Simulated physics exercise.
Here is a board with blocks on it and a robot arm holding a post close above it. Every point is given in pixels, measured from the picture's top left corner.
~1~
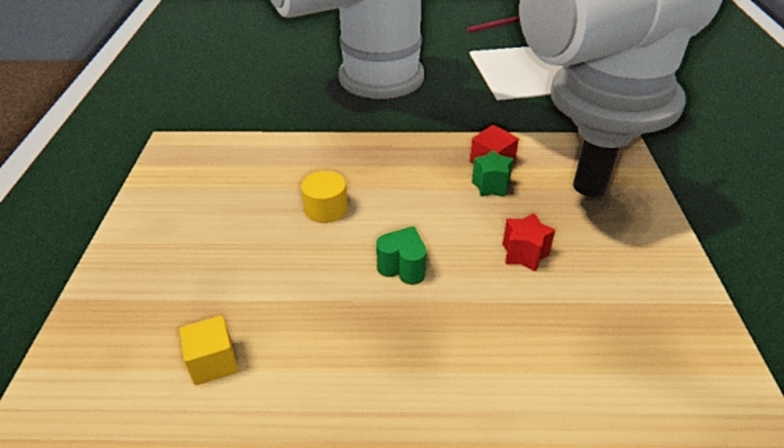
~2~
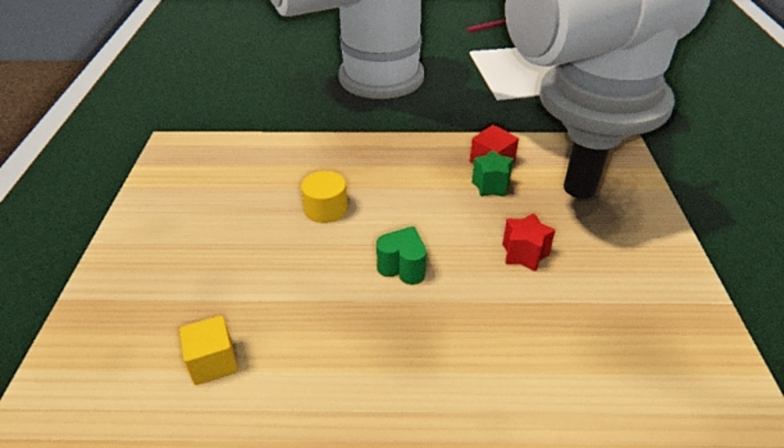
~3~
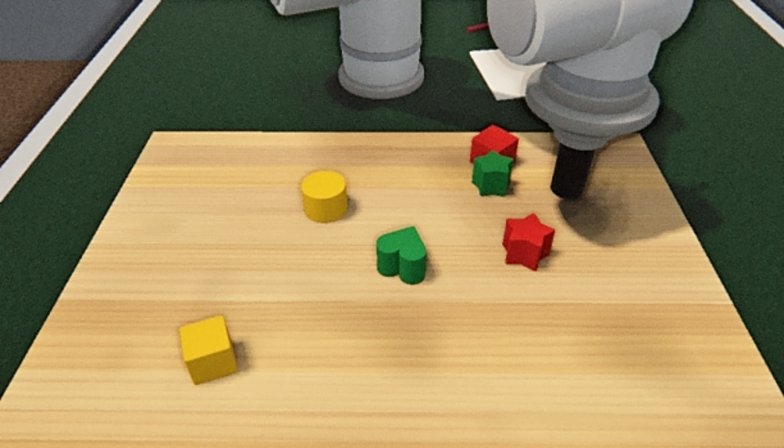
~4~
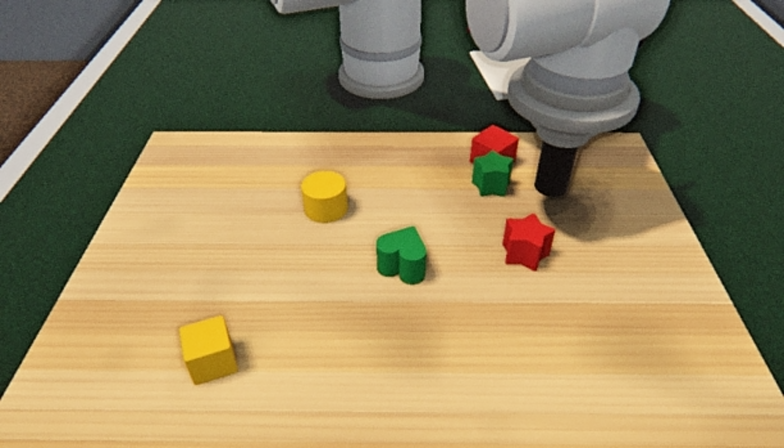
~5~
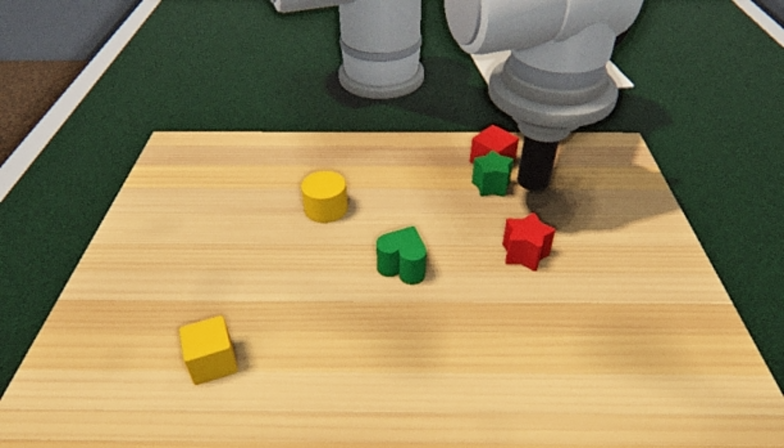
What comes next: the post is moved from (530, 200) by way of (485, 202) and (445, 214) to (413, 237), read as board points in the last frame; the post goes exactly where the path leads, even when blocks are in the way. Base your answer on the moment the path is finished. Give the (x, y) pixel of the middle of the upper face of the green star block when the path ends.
The centre of its top face lies at (476, 159).
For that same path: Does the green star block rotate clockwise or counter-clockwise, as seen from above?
It is turned clockwise.
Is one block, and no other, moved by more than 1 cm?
Final answer: Yes.
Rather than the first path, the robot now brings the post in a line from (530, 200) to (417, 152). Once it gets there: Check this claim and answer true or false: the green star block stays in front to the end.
Verdict: True.
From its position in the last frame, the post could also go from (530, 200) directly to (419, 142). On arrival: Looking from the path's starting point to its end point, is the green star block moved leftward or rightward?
It moves over to the left.
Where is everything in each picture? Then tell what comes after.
In the first frame, tip of the post at (589, 187), middles of tops, green heart block at (403, 243), green star block at (495, 162).
In the second frame, post at (580, 189), nothing pushed.
In the third frame, post at (567, 190), nothing pushed.
In the fourth frame, post at (551, 187), nothing pushed.
In the fifth frame, post at (533, 182), green heart block at (403, 243), green star block at (495, 162).
The first path, step by step. One third of the way, post at (487, 184); green star block at (478, 159), turned 60° clockwise.
Two thirds of the way, post at (446, 196); green star block at (476, 159), turned 65° clockwise.
At the end, post at (414, 218); green heart block unmoved; green star block at (476, 159), turned 65° clockwise.
